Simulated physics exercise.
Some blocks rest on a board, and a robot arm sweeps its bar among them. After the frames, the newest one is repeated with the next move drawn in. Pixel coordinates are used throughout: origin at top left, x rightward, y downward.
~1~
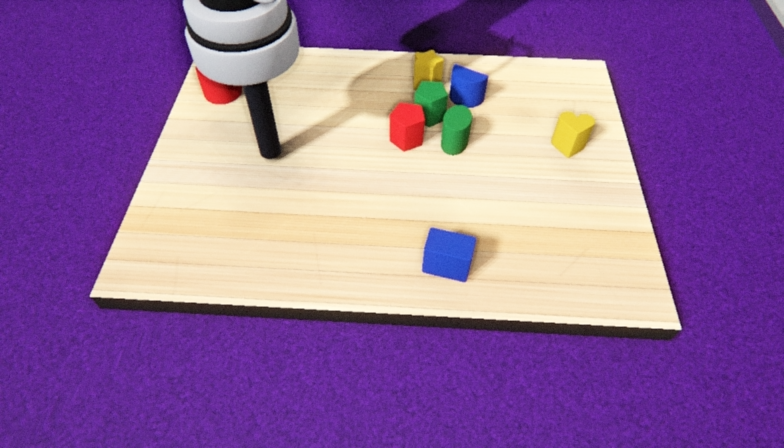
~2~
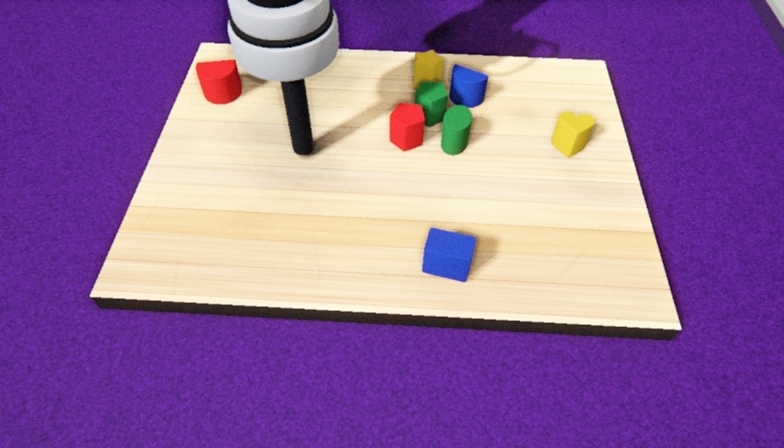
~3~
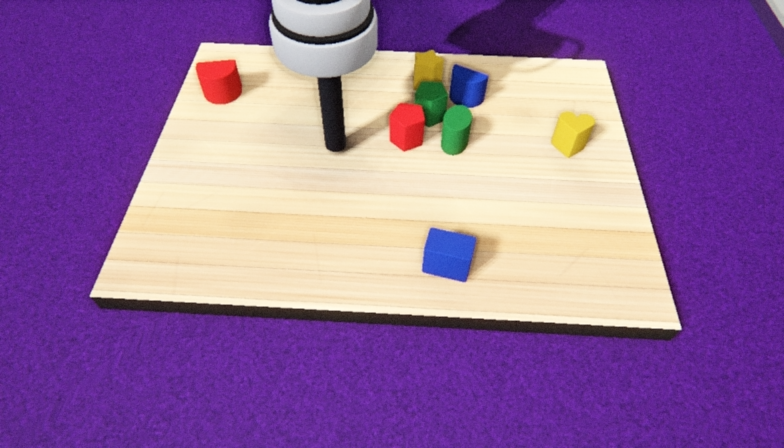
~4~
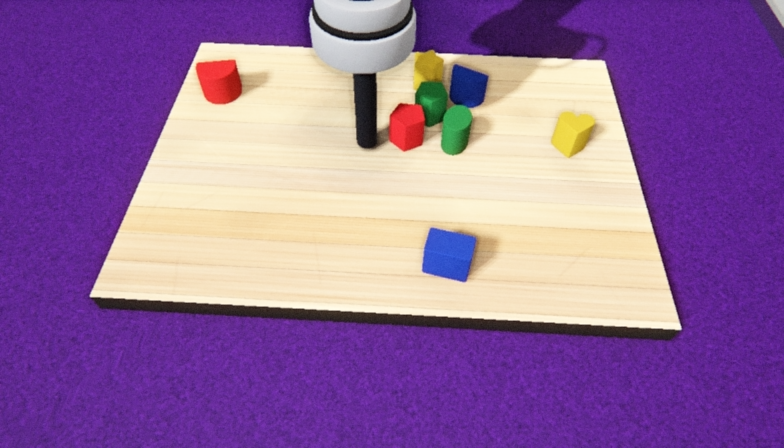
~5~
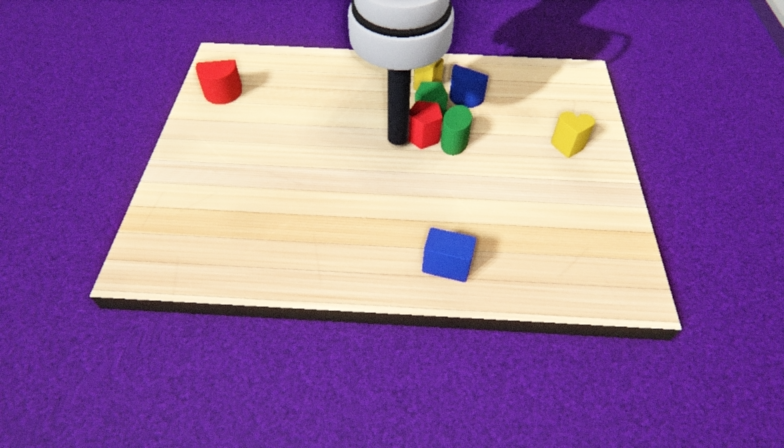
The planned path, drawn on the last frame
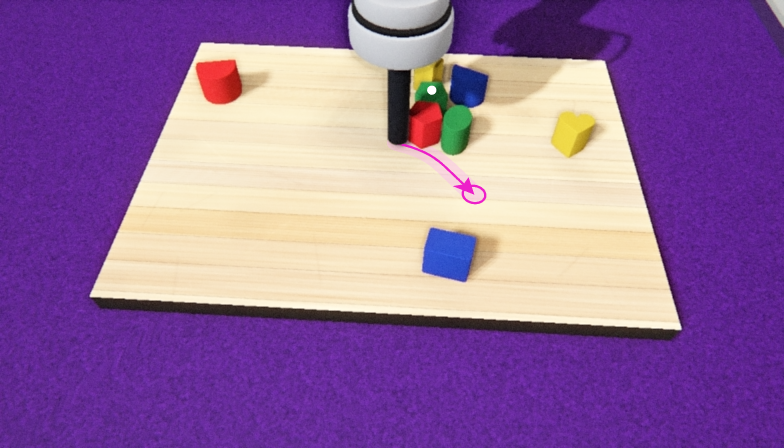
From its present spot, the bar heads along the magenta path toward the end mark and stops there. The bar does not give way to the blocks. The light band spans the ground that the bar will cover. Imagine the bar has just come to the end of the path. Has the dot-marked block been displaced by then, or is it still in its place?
Undisturbed, or as good as.
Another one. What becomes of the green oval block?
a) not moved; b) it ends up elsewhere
Letter b.
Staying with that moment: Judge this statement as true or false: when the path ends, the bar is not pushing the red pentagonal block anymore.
The claim holds.
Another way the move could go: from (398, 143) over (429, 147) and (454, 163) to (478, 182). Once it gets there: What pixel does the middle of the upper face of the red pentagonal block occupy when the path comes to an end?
Located at (454, 111).
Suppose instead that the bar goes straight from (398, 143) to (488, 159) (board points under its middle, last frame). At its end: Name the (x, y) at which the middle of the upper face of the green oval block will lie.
I'd expect the centre of its top face to be at (499, 115).
The line goes from (398, 143) through (428, 154) and (451, 173) to (474, 194); the dot is on the green pentagonal block.
The first path, step by step. One third of the way, bar at (428, 149); red pentagonal block at (439, 111); green oval block at (471, 117).
Two thirds of the way, bar at (452, 168); red pentagonal block at (439, 111); green oval block at (471, 117).
At the end, bar at (475, 190); red pentagonal block at (439, 111); green pentagonal block unmoved; green oval block at (471, 117).
